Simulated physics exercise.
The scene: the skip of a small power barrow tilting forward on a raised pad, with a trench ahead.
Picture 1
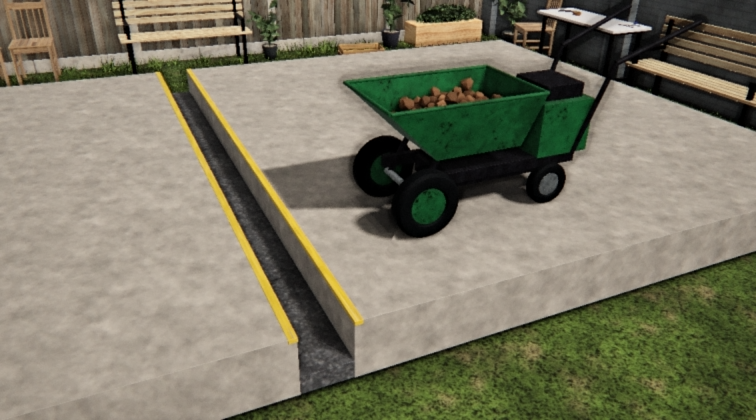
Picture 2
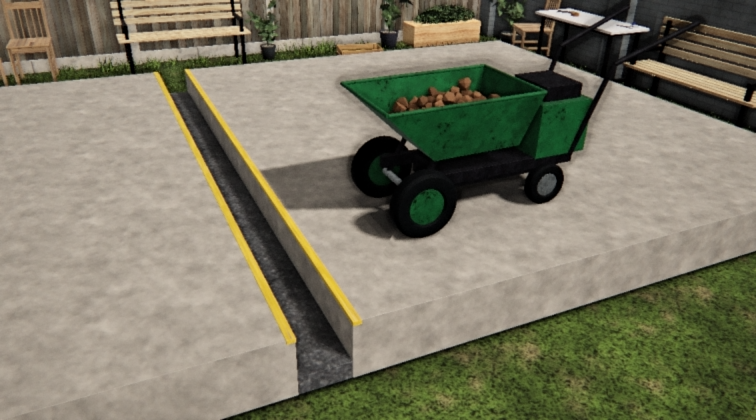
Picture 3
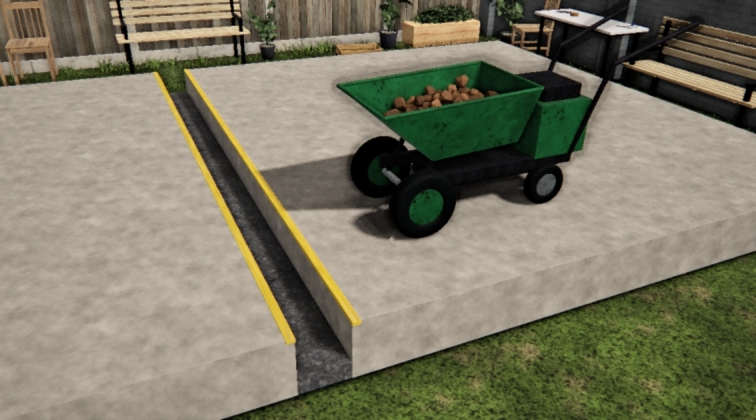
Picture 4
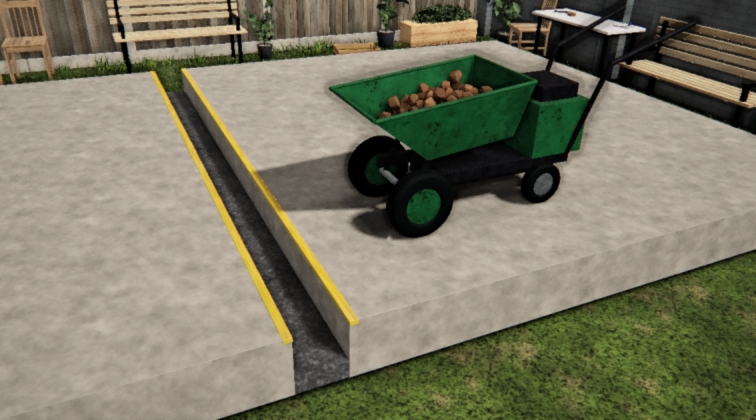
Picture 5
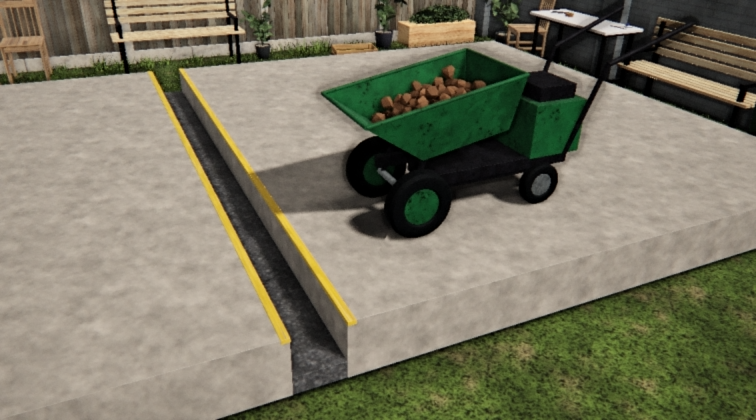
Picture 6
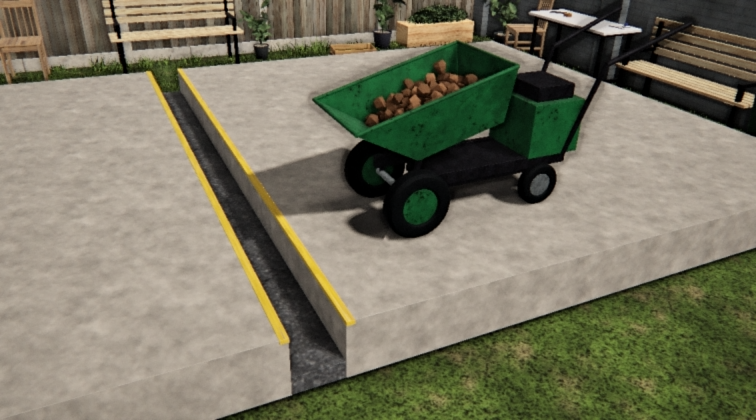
A green barrow loaded with brown clods stood on a raised concrete pad beside a narrow, yellow-edged trench, and its skip, level at first, slowly tilted forward toward the left while the wheels barely shifted.
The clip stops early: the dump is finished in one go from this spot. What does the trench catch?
The trench takes more than half.
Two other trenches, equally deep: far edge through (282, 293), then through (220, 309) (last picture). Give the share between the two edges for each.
The first gives 70 %, the second 100 %.
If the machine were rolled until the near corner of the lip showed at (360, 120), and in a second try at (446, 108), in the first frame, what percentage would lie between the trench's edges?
In turn 60 and 40 in a hundred.
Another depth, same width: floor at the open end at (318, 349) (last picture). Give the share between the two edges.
Near 60 %.
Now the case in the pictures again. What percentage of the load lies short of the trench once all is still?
Roughly 5 in a hundred.
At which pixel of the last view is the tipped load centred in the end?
Near (270, 263).
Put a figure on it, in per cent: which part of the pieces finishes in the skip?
Some 5 per cent.
Shortly afterwards, skip tipped steeply; the whole lot in the skip.
Next, skip tipped right over; near two thirds in the skip; only a few short of the trench; near a quarter in or heaped over the trench; only a few falling.
Some moments later, skip tipped right over; only a few in the skip; only a few short of the trench; all but a few in or heaped over the trench; only a few beyond it.
In the end, skip tipped right over; only a few in the skip; only a few short of the trench; all but a few in or heaped over the trench; only a few beyond it.
